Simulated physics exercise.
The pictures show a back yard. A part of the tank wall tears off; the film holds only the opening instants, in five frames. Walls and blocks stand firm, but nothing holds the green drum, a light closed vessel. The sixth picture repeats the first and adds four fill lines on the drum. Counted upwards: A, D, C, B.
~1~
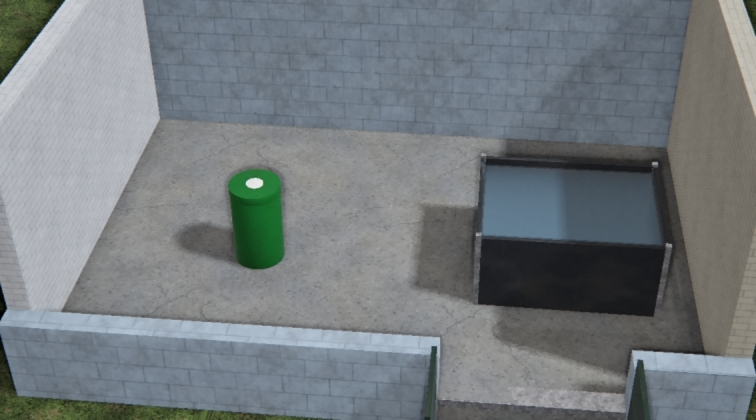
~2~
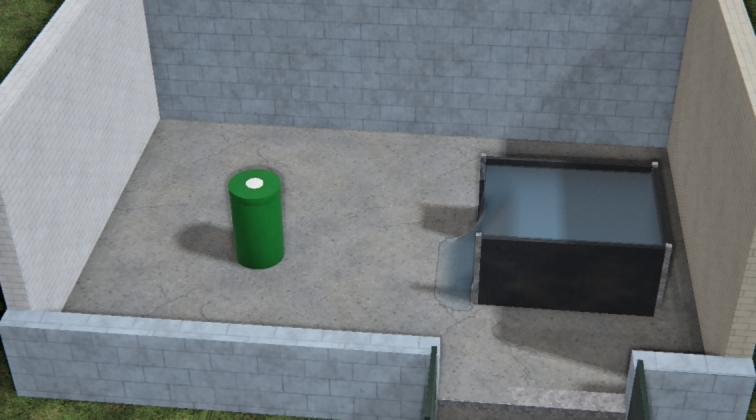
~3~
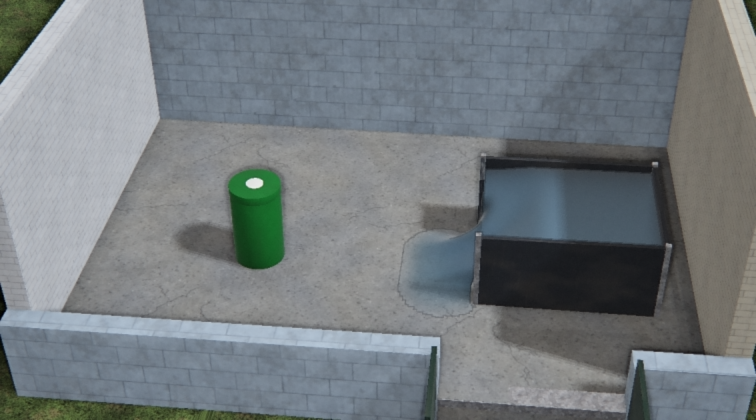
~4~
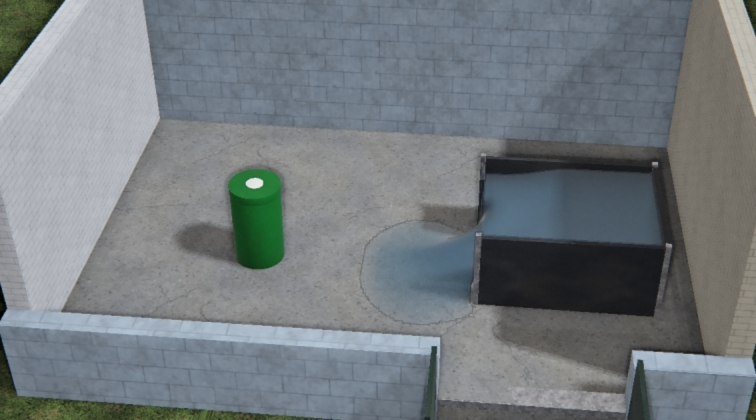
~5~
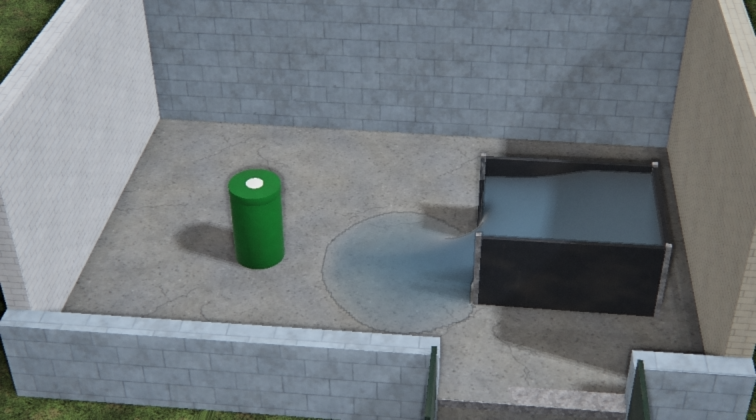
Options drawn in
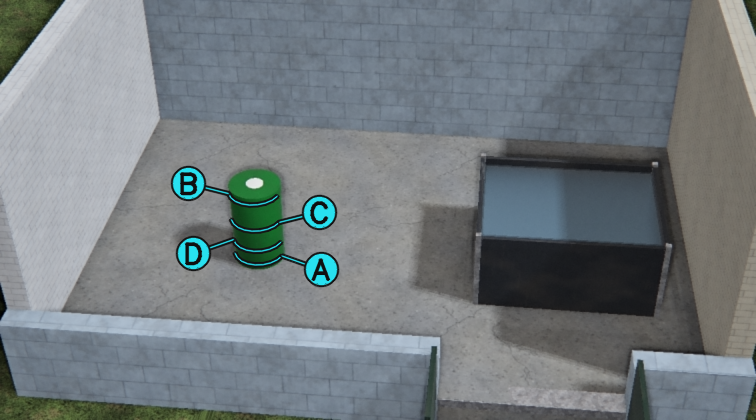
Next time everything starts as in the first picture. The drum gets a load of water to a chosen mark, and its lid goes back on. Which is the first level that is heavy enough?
The limit is C.
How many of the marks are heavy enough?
Two of the four.
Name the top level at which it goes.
Here it is level D.
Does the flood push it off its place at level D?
Yes, that goes wrong.
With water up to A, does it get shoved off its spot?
Yes, it does.
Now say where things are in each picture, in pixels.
Lid of the green drum at (254, 184); tank full, its middle at (570, 206); open gate at (535, 348), in the first frame.
In the second frame, 2 % of the ground wet, in view closest to the drum at (446, 261).
In the third frame, 4 % of the ground wet, in view closest to the drum at (410, 259).
In the fourth frame, 6 % of the ground wet, in view closest to the drum at (375, 255).
Lid of the green drum at (254, 184); 10 % of the ground wet, in view closest to the drum at (333, 254), in the fifth frame.
On the marked copy, A at (255, 264); B at (249, 205); C at (251, 231); D at (253, 251); from the bottom up A, D, C, B.
With A, it is pushed about 4 times its own width away.
With B, it does not move.
With C, it does not move.
With D, it is pushed about its own width away.
